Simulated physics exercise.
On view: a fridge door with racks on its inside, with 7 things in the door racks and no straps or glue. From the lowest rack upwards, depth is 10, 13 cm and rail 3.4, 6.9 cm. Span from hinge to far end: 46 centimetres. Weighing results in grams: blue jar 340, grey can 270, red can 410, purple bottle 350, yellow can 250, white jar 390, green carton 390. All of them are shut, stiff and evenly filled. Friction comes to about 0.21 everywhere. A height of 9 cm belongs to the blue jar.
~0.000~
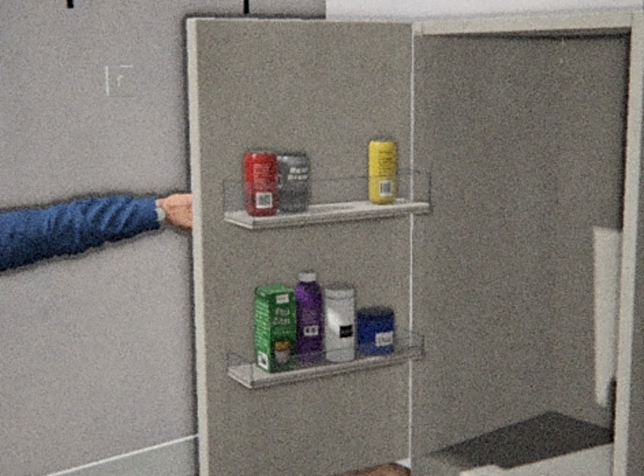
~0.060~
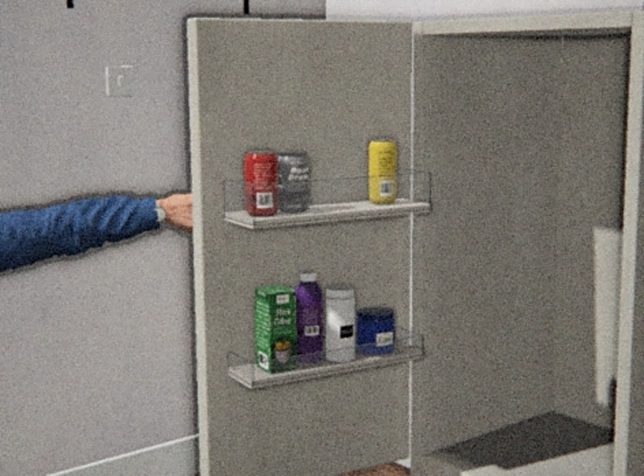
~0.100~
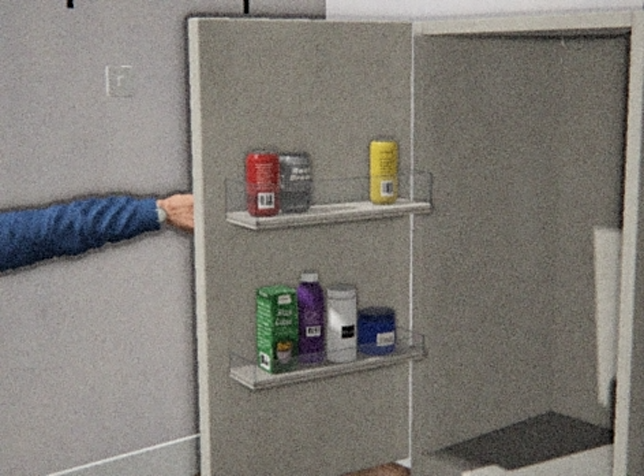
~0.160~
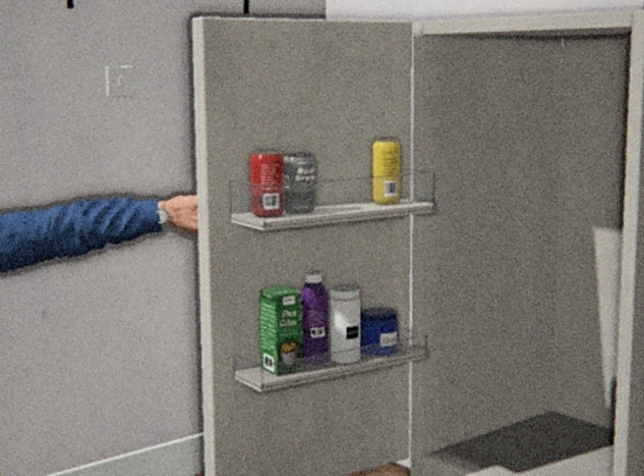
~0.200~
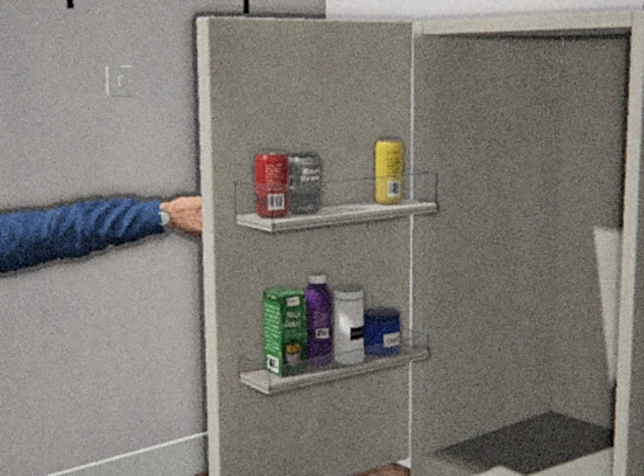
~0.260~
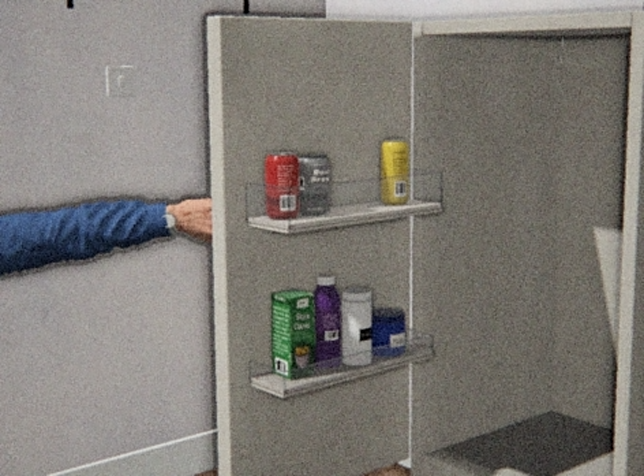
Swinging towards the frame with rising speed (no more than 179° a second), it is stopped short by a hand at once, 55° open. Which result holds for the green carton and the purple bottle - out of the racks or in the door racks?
Outcome: Most likely the green carton comes away, most likely the purple bottle comes away.
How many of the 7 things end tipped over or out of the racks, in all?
My answer is 2.
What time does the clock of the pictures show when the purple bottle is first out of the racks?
About 0.8 seconds.
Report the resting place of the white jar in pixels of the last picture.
My guess is roughly (413, 328).
After 0.56 s, door at 55°; green carton leaning 12° near (412, 347); purple bottle slid 4 cm near (418, 331); white jar leaning 10°.
After 0.86 s, door at 55°; purple bottle and green carton now out of the racks; white jar slid 2 cm; yellow can slid 3 cm.
After 1.16 s, door at 55°; white jar slid 3 cm; yellow can slid 3 cm; grey can slid 2 cm.
At rest (1.7 s), out of the racks, purple bottle and green carton; the other 5 in place, give or take 5 cm.
